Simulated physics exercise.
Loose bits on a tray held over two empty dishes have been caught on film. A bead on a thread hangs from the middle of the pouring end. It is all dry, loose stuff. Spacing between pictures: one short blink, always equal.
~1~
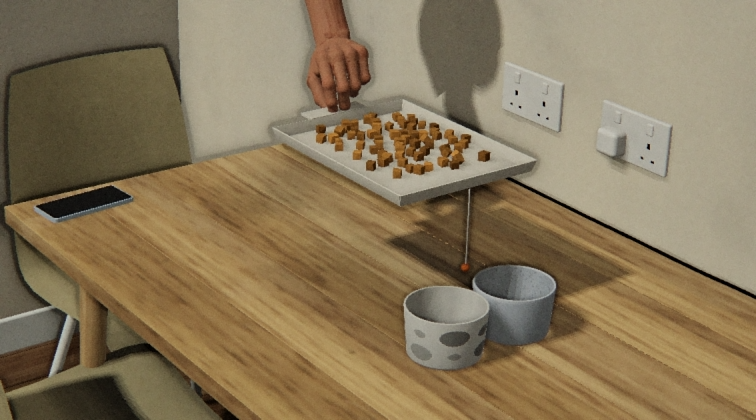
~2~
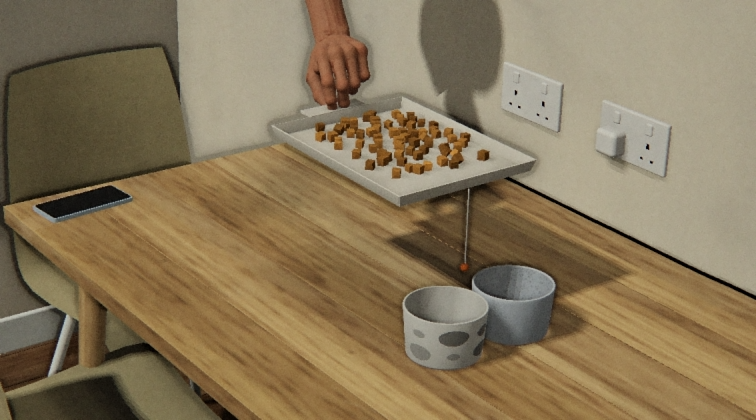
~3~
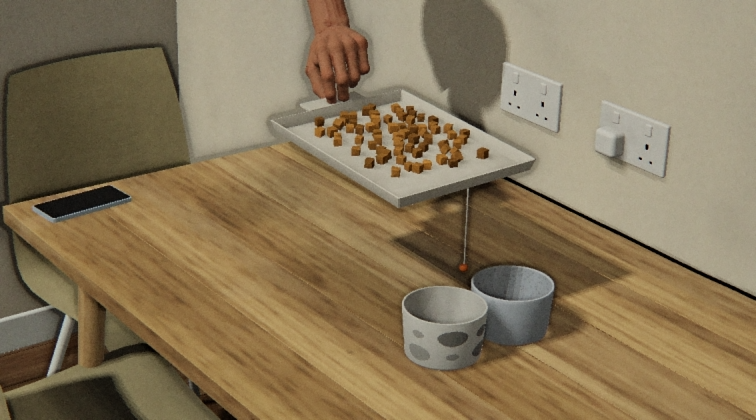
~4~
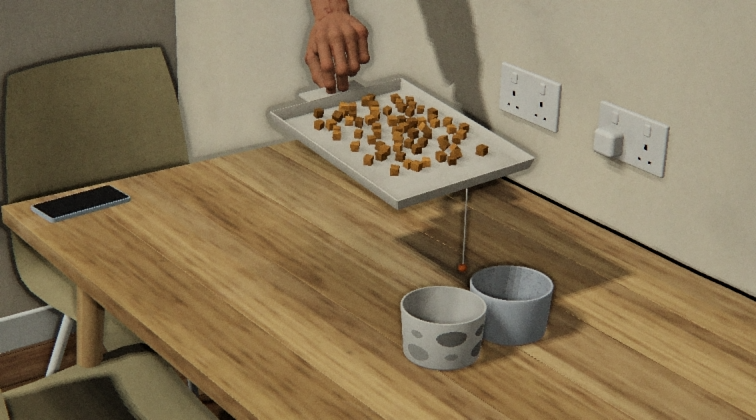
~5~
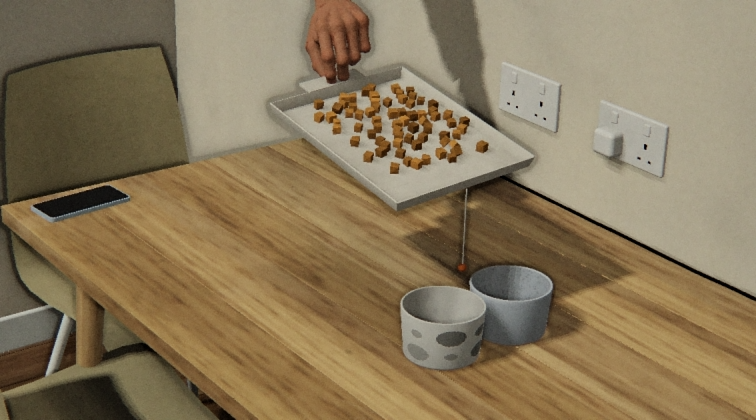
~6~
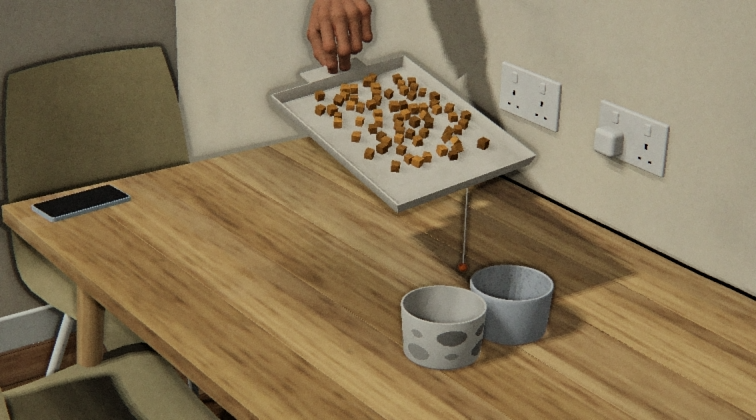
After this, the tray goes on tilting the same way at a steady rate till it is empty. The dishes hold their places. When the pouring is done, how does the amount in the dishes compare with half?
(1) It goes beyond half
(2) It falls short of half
1.
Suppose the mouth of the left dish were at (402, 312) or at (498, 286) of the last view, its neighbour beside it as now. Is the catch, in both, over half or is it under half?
Try 1: A majority of it. Try 2: A minority of it.
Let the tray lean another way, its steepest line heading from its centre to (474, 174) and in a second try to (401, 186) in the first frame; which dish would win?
Well, the one to the right comes out on top first, then the one to the left.
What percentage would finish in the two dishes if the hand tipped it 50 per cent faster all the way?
I'd expect near 70 per cent.
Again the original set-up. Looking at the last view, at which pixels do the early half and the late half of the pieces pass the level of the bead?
Earlier half at (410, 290), later half at (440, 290).
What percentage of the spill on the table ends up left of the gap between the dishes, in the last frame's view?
It works out at some 90 percent.
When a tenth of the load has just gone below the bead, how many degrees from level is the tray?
60°.
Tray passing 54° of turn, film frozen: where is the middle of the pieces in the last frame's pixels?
Look about (426, 180) in the last picture.
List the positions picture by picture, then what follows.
The first picture shows corners of the pouring end (401, 194) and (532, 159), level; middle of the load (399, 142), croutons; left dish (472, 341); right dish (540, 317); bead on its thread (466, 267).
The second picture shows corners of the pouring end (400, 194) and (531, 159), level; middle of the load (398, 141).
The third picture shows corners of the pouring end (399, 196) and (530, 158), tipped barely, lowest at the left corner; middle of the load (398, 137).
The fourth picture shows corners of the pouring end (398, 198) and (530, 157), tipped a little, lowest at the left corner; middle of the load (397, 131).
The fifth picture shows corners of the pouring end (398, 200) and (530, 156), tipped a little, lowest at the left corner; middle of the load (397, 125).
The sixth picture shows corners of the pouring end (399, 202) and (531, 154), tipped a little, lowest at the left corner; middle of the load (398, 119); left dish (470, 341); right dish (538, 317).
Just after the last frame, tray tipped steeply; almost all on the tray; about a tenth in the air.
A moment on, tray tipped right over; roughly two thirds on the tray; roughly a quarter in the left dish; just a few in the right dish; about a tenth outside both; about a tenth in the air.
Further on, tray tipped past a quarter turn; roughly two thirds in the left dish; about a tenth in the right dish; roughly a third outside both.
When it is over, tray tipped past a quarter turn; roughly two thirds in the left dish; about a tenth in the right dish; roughly a third outside both.
